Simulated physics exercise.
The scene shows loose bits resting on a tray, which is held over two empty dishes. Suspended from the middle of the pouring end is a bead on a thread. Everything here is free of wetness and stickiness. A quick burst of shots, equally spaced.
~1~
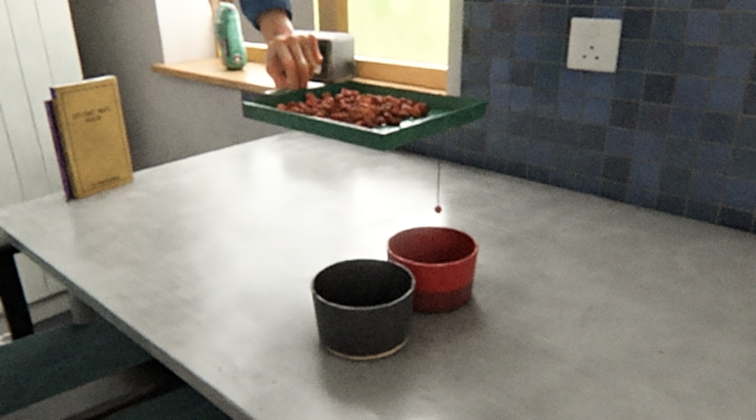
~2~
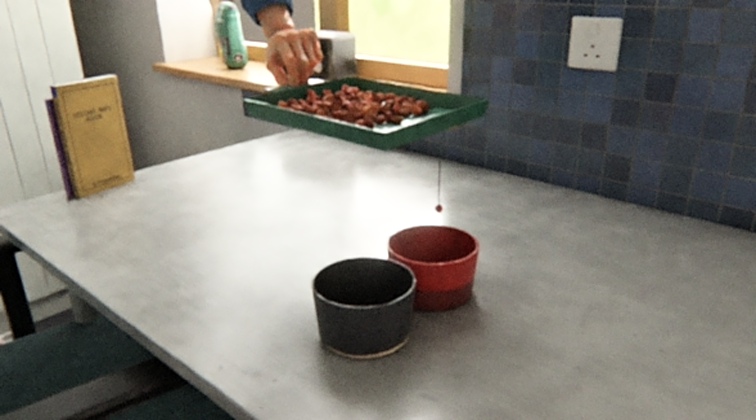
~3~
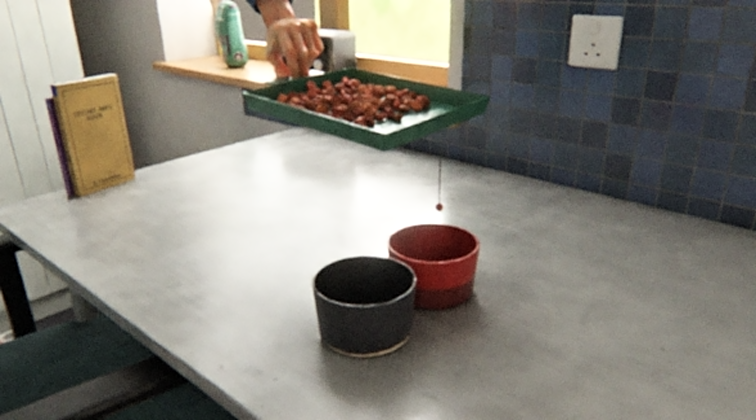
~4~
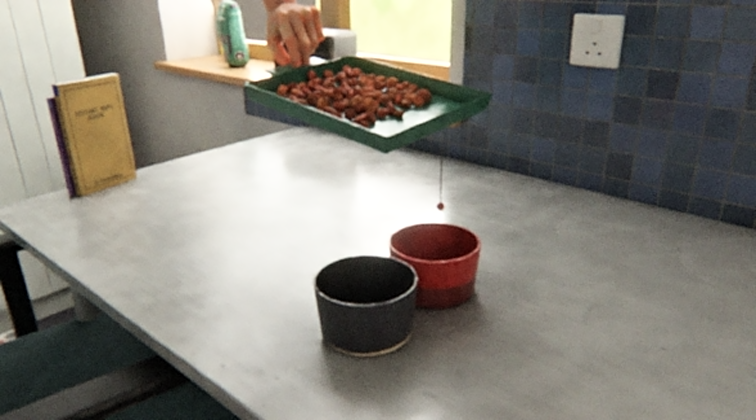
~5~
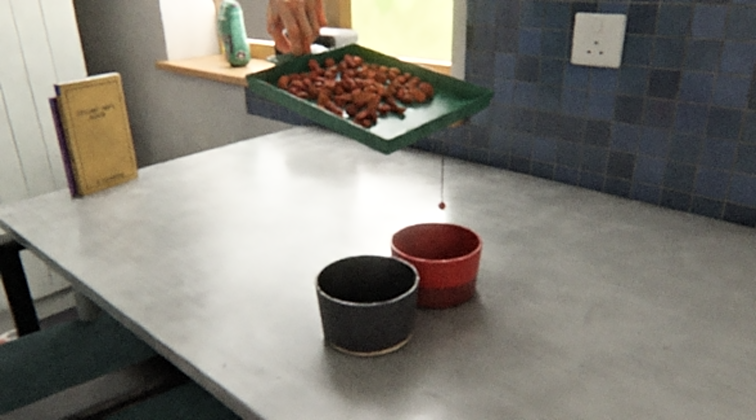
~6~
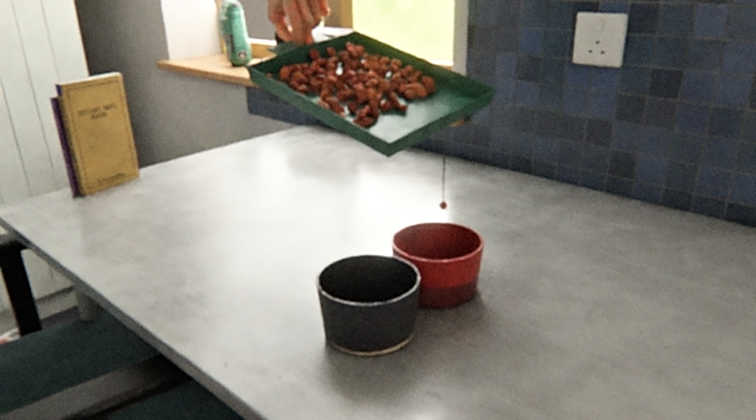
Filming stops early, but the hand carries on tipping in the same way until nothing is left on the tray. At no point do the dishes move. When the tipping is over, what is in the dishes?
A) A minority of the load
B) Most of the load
(B) Most of the load.
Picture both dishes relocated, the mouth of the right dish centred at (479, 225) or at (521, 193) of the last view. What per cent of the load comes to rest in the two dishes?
I'd say about 80 percent, followed by about 10 percent.
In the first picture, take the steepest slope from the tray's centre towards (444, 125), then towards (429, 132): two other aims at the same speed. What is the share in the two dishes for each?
In turn some 0 and 50 per cent.
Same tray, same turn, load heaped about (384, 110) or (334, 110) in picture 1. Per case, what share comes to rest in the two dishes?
Close to 70 per cent, followed by close to 70 per cent.
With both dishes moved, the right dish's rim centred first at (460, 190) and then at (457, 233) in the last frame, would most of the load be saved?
Try 1: Not up to half; try 2: In excess of half.
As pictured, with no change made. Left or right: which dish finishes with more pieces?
That one is the rightward one.
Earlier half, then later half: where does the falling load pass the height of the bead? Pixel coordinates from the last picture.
Close to (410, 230), then close to (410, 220).
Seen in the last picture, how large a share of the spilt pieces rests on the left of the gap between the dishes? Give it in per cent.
That's about 80 per cent of the spill.
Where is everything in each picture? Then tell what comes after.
Corners of the pouring end at (383, 131) and (483, 101), level; middle of the load at (350, 111), bits of crushed brick; left dish at (402, 321); right dish at (469, 278); bead on its thread at (438, 210), in the first picture.
Corners of the pouring end at (384, 131) and (484, 99), level; middle of the load at (351, 108), in the second picture.
Corners of the pouring end at (385, 132) and (485, 97), tipped barely, lowest at the left corner; middle of the load at (351, 102), in the third picture.
Corners of the pouring end at (387, 134) and (487, 94), tipped a little, lowest at the left corner; middle of the load at (353, 95), in the fourth picture.
Corners of the pouring end at (388, 137) and (489, 91), tipped a little, lowest at the left corner; middle of the load at (354, 88), in the fifth picture.
Corners of the pouring end at (390, 140) and (492, 89), tipped clearly, lowest at the left corner; middle of the load at (356, 81); left dish at (407, 317); right dish at (474, 274), in the sixth picture.
Soon after the last picture, tray tipped steeply; nearly all on the tray; a stray few in the right dish; a stray few in the air.
A little later, tray tipped past a quarter turn; about half on the tray; a small part in the left dish; about a quarter in the right dish; a small part outside both; a small part in the air.
Later still, tray tipped past a quarter turn; a small part in the left dish; about two thirds in the right dish; about a quarter outside both.
At rest, tray tipped past a quarter turn; a small part in the left dish; about two thirds in the right dish; about a quarter outside both.
